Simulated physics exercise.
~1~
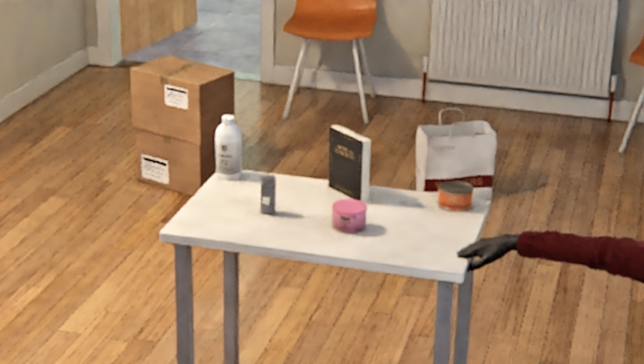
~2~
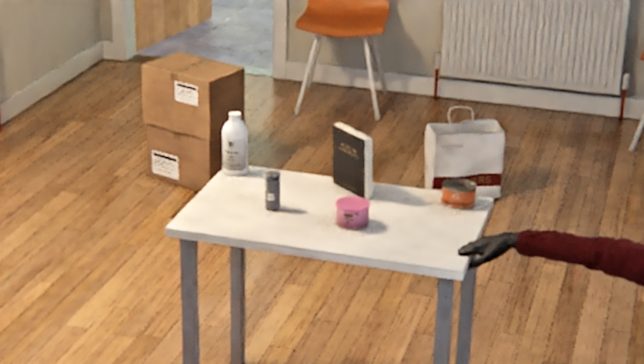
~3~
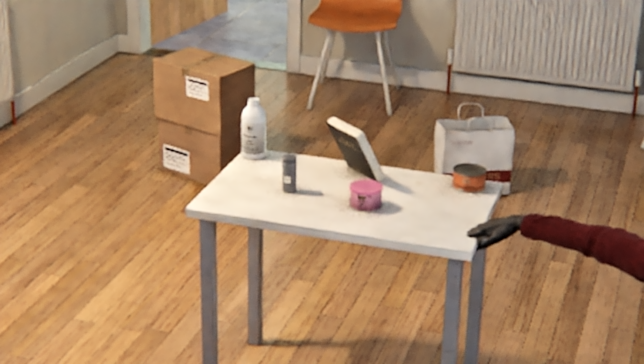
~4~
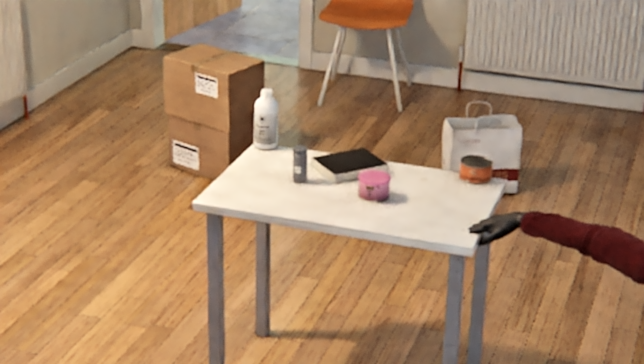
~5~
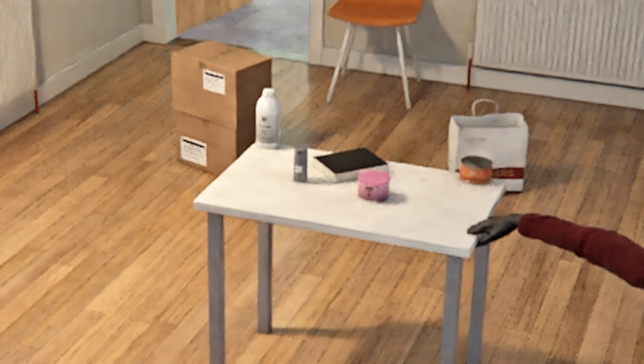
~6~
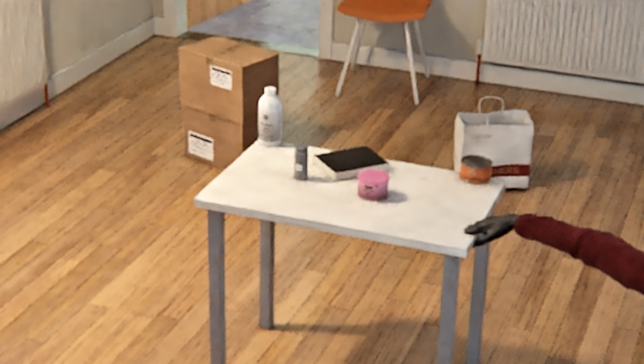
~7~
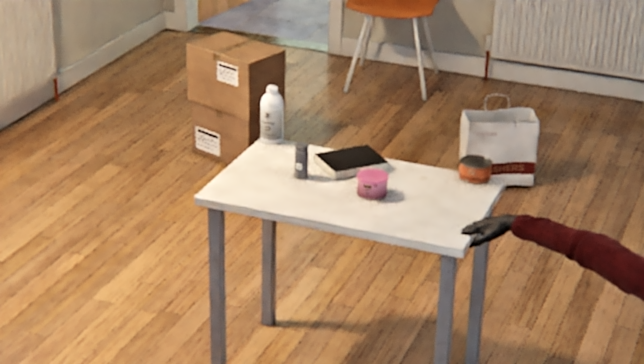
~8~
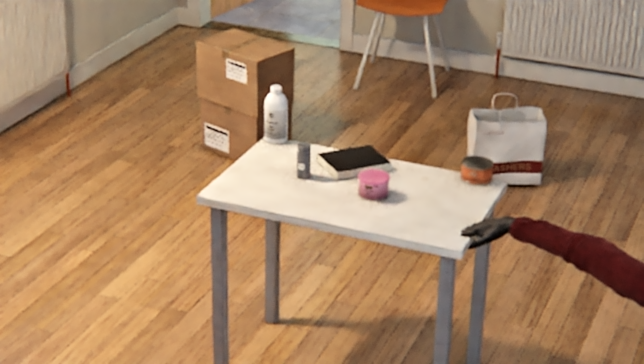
A gloved hand at the right edge of a white table shoved it away, and the black book standing on it tipped over and fell flat, while the white bottle, grey shaker, pink tub and orange tub all stayed upright on top.
